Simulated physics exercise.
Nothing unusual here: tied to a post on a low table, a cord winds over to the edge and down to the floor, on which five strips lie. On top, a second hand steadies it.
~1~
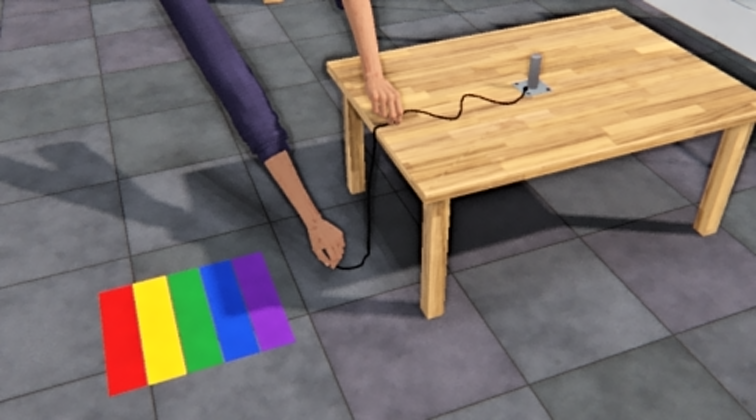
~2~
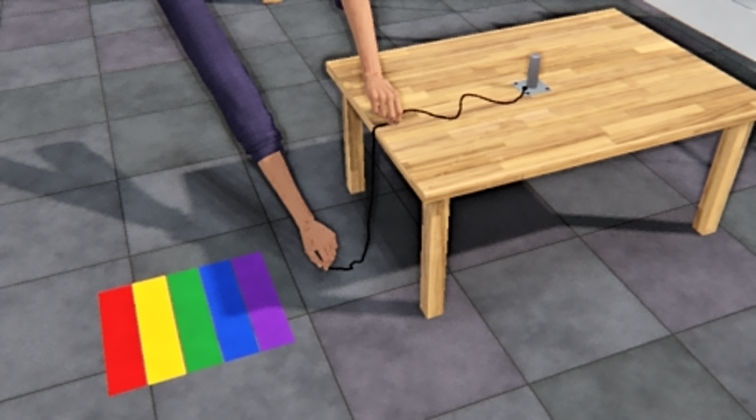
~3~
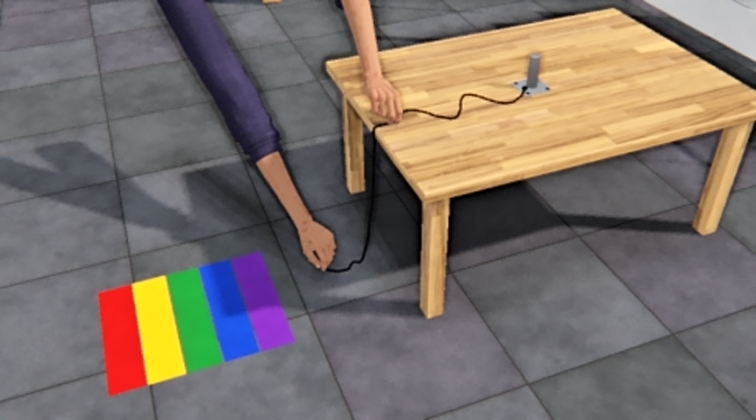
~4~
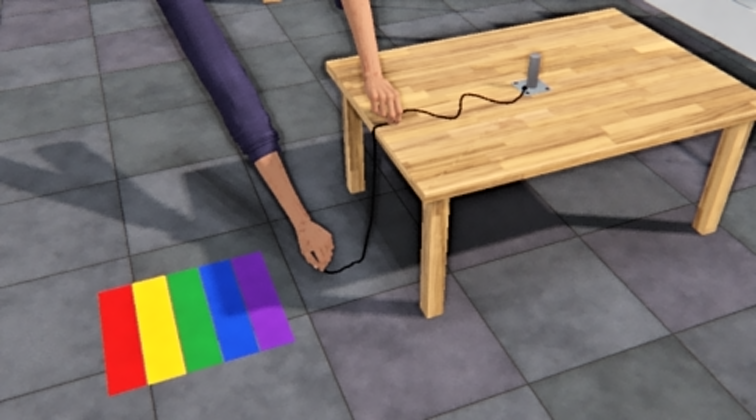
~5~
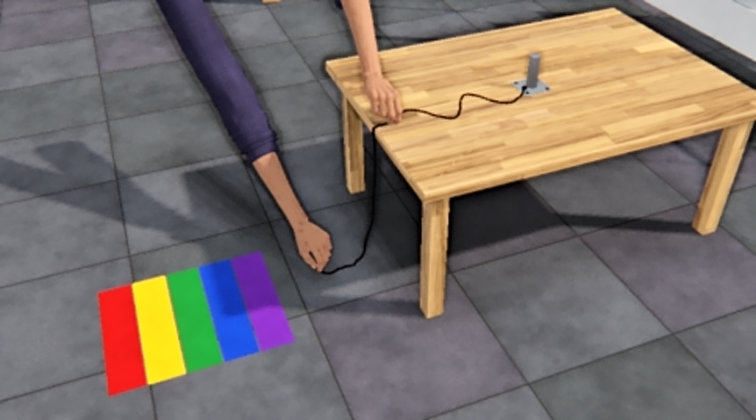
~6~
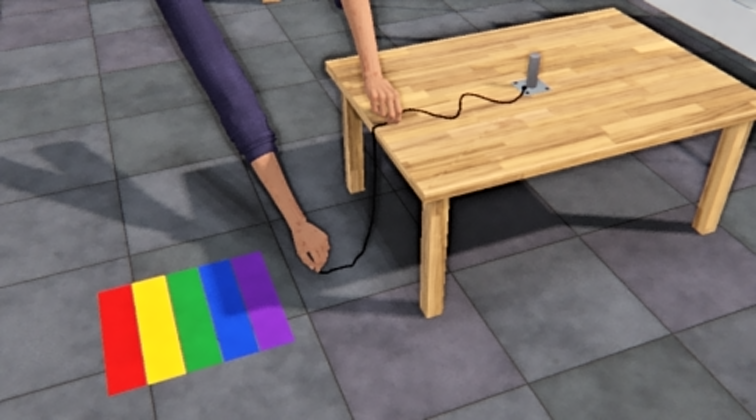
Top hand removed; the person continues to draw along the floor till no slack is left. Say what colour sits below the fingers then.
It is yellow.
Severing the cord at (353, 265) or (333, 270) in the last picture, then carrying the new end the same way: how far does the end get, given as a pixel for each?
Taking them in turn, near (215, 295) and near (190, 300).
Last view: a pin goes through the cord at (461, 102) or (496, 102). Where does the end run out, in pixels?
It would be somewhere around (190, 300) the first time and (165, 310) the second.
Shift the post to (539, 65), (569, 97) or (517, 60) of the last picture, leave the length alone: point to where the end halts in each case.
The places are (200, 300), (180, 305) and (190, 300).
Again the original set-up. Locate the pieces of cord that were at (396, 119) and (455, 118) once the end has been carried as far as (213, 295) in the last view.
They go to (365, 158) and to (405, 115).
A little later, end near (213, 295); over blue.
Next, end near (174, 306); over green.
When it is tight, end near (153, 311); over yellow. It gets as far as the yellow strip.
